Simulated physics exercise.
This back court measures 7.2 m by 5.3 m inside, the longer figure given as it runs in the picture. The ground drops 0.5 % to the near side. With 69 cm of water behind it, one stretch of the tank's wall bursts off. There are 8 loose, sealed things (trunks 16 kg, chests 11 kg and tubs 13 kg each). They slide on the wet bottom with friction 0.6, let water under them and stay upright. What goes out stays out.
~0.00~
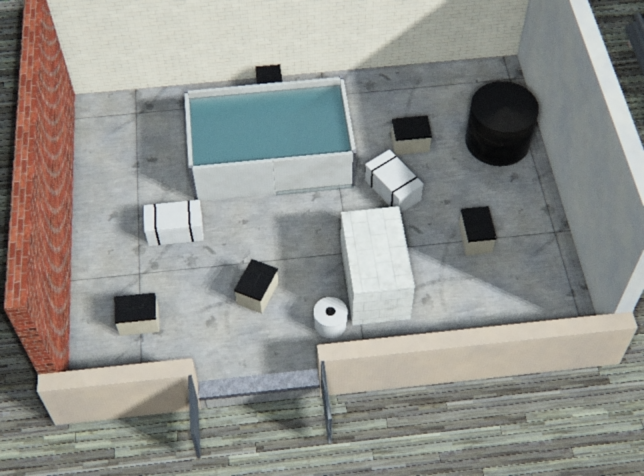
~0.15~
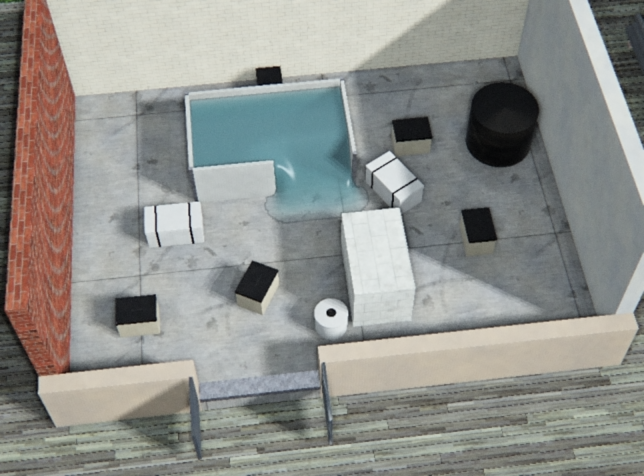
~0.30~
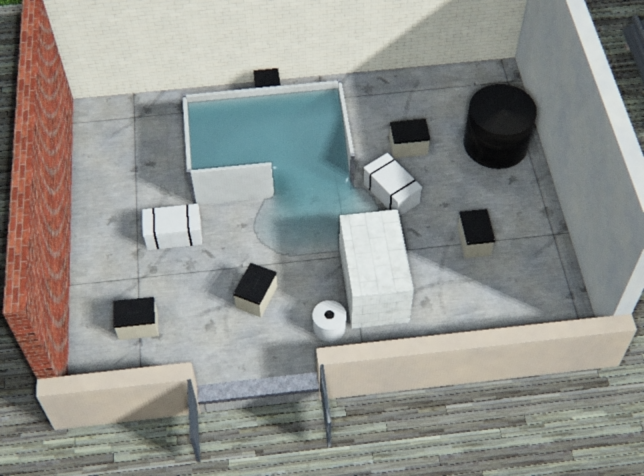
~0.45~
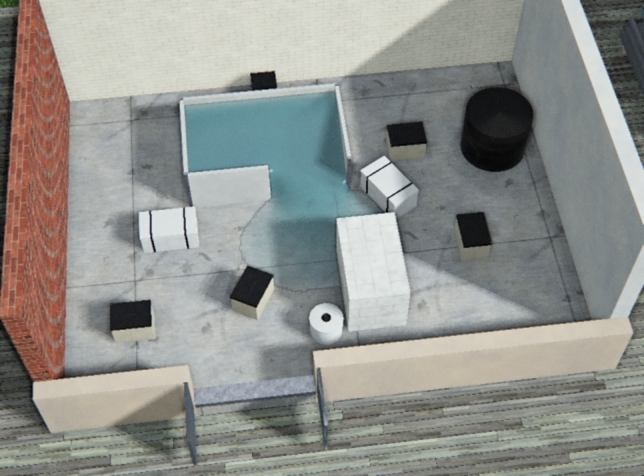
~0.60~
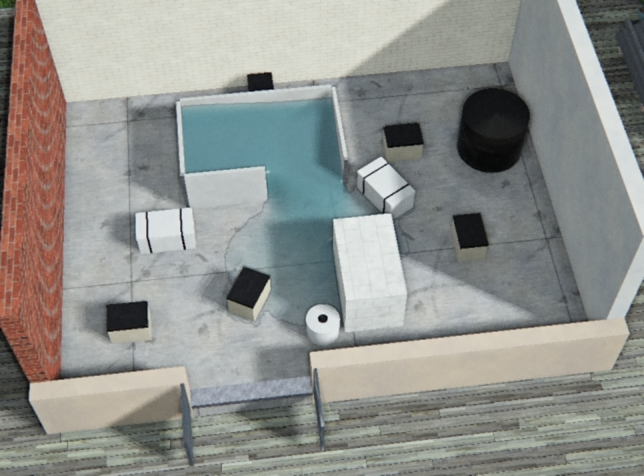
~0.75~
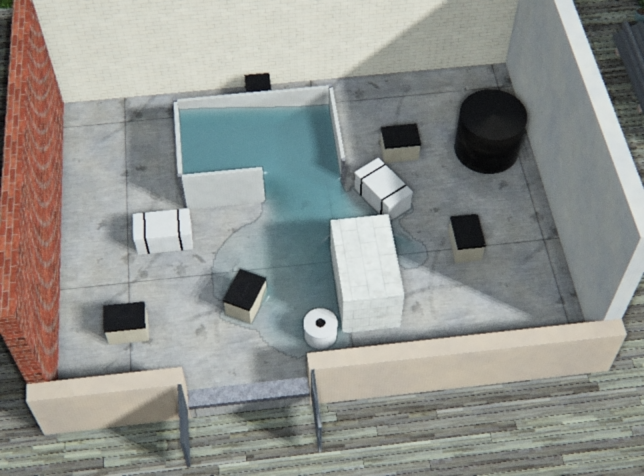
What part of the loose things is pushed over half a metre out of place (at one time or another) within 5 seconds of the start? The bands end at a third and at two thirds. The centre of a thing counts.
That comes to between one and two thirds.
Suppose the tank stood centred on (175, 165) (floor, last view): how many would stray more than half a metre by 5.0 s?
In that case 4 of them.
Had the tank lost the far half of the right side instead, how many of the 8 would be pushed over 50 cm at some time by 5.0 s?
Then 2.
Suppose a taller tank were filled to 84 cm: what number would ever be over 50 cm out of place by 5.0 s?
Then 3.
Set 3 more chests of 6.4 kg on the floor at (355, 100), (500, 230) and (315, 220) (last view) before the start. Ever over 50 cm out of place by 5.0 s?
In turn: Less, over, more.
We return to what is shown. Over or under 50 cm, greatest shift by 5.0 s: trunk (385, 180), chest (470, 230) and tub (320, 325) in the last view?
In turn: Short of it, past it, more.
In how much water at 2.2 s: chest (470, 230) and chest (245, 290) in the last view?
Roughly 6 and 5 cm.
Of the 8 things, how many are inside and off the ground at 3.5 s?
I count 1.
After 1.1 s 0 of 8 are over 50 cm from their spots; 0 afloat.
After 2.2 s 3 of 8 are over 50 cm from their spots; 1 afloat.
After 3.5 s 3 of 8 are over 50 cm from their spots; 1 afloat.
After 5.0 s 3 of 8 are over 50 cm from their spots, and 3 have been at some point; 1 afloat.
